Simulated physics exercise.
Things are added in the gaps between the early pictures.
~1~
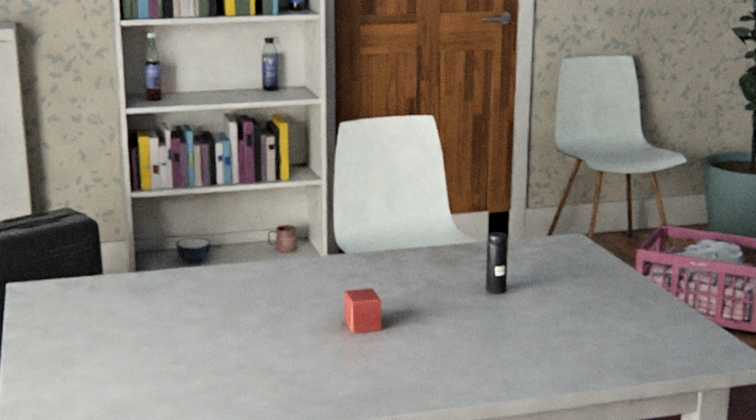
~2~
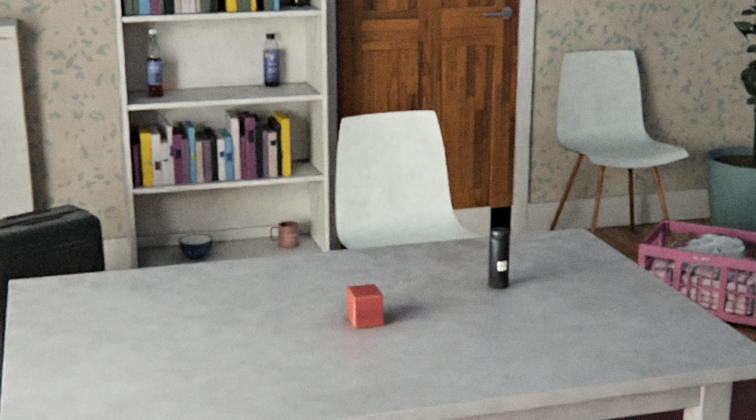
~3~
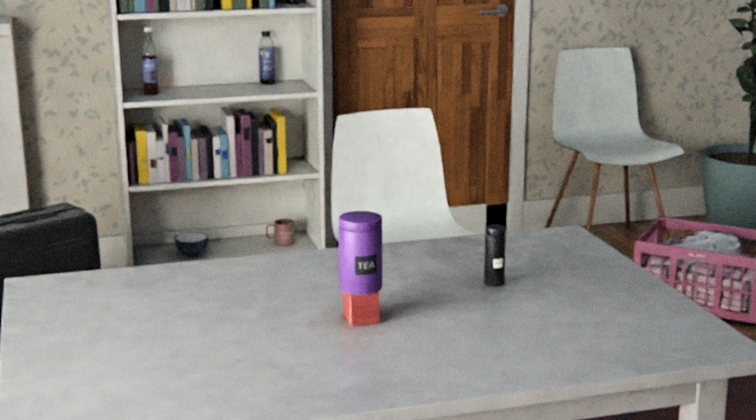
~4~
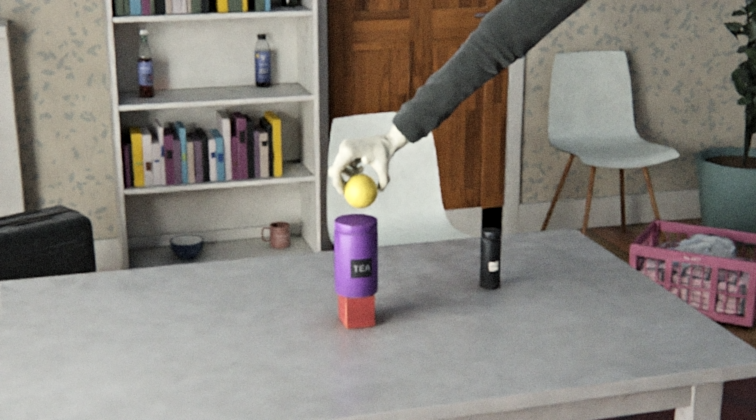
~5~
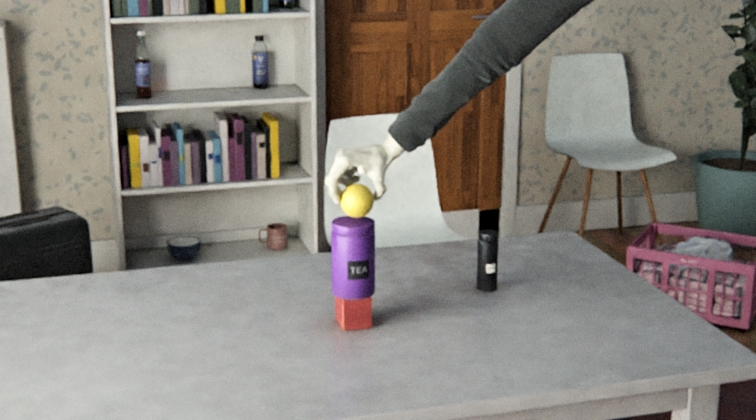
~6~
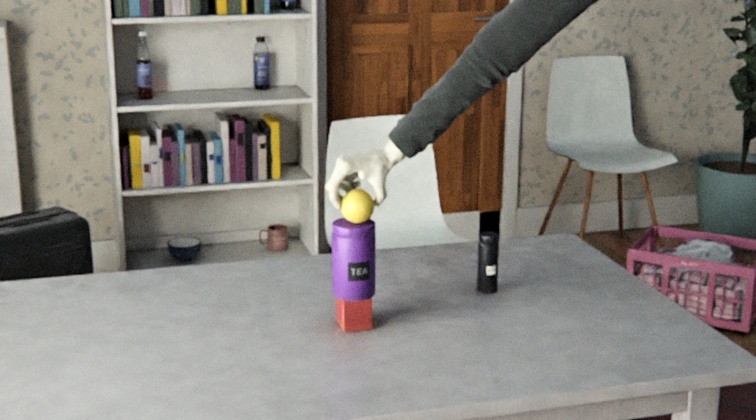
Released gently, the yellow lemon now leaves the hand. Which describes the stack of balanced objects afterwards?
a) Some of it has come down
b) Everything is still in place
Option b: Everything is still in place.
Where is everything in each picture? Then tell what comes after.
In the first frame, the last thing is not in view yet; black shaker (497, 263).
In the second frame, the last thing is not in view yet.
In the third frame, the last thing is not in view yet; red block (361, 304).
In the fourth frame, still above its spot; yellow lemon (361, 191); black shaker (490, 258).
In the fifth frame, still above its spot; yellow lemon (357, 201); purple jar (353, 257).
In the sixth frame, set down, still held; yellow lemon (358, 206); red block (354, 310).
Then, 0.60 s past the last view, nothing moves.
Then, 1.50 s past the last view, yellow lemon resting near (358, 206).
Finally, all 4 still in place. Final places as the last picture's camera would see them, yellow lemon near (358, 206). The pile keeps its balance.
